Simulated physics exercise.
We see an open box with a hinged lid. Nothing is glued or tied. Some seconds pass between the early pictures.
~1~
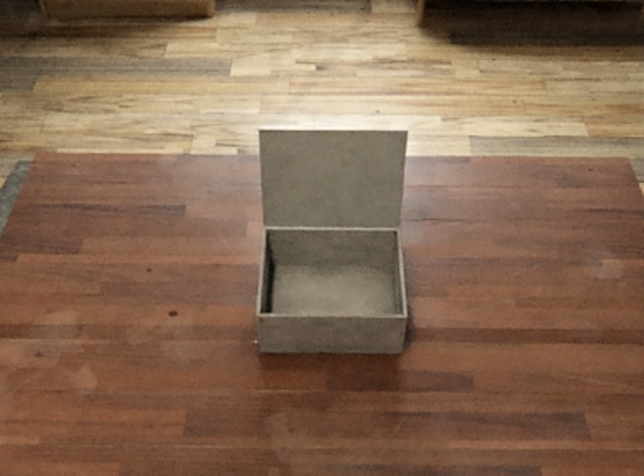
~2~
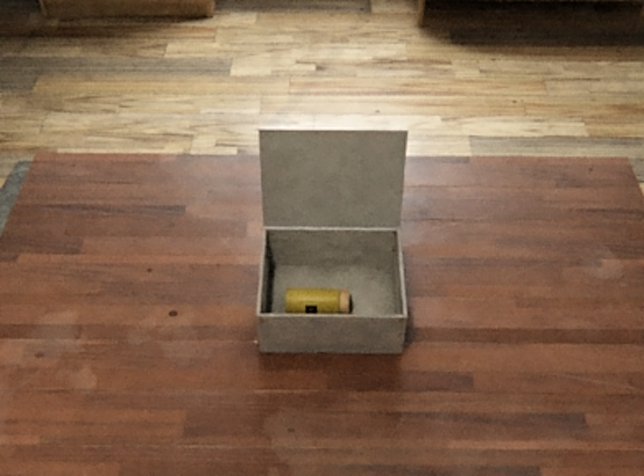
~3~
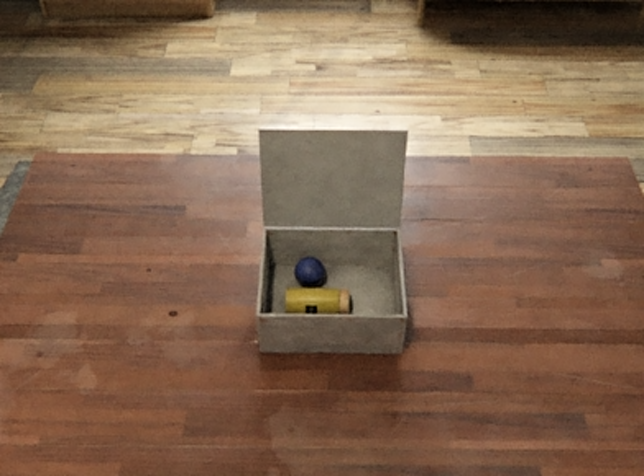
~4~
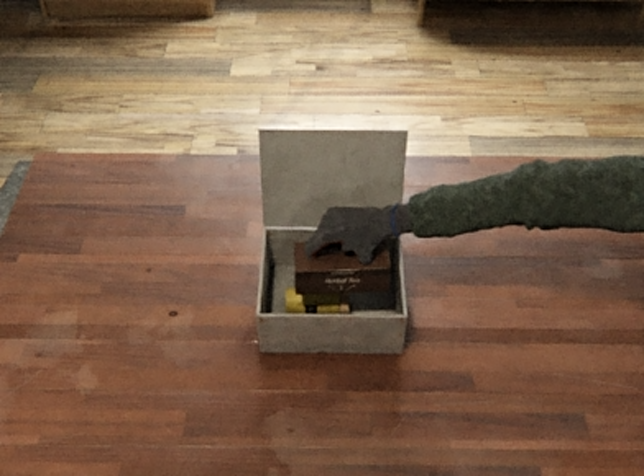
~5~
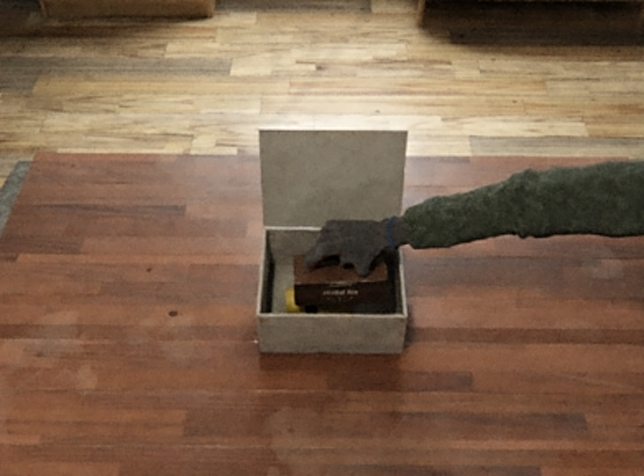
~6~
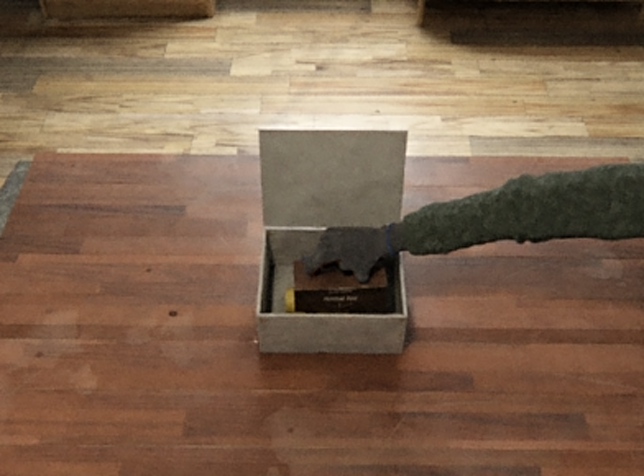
On a reddish-brown plank surface with paler wood flooring behind it, seen from the front and slightly above by a still camera, an open grey box with a raised hinged lid sits empty at the centre. A yellow cylinder with a pinkish-orange end appears lying inside, then a dark blue ball behind it. A dark-gloved hand in a green sleeve reaches from the right, lowering a brown carton into the box and keeping hold.
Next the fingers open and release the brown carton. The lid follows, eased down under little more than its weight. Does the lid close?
The lid sits on the rim.
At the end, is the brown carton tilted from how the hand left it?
The brown carton ends up tilted.
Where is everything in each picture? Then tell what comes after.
The last thing is not in view yet, in the first frame.
The last thing is not in view yet; yellow shaker (318, 301), in the second frame.
The last thing is not in view yet; yellow shaker (318, 301), in the third frame.
Still above its spot; brown carton (341, 267); yellow shaker (318, 301), in the fourth frame.
Still above its spot; brown carton (339, 279), in the fifth frame.
Put in, still held; brown carton (339, 285), in the sixth frame.
Then, 0.90 s on from there, lid starting down; brown carton on its side near (338, 319); yellow shaker shifted a little.
Then, 1.60 s on from there, lid 60° above the rim; brown carton on its side near (338, 319); yellow shaker shifted a little.
Then, 2.20 s on from there, lid 17° above the rim; brown carton on its side near (338, 319); yellow shaker shifted a little.
In the end, lid shut; toppled in the box, brown carton; the other 2 unmoved. At the end, from the last picture's camera, brown carton near (338, 319).
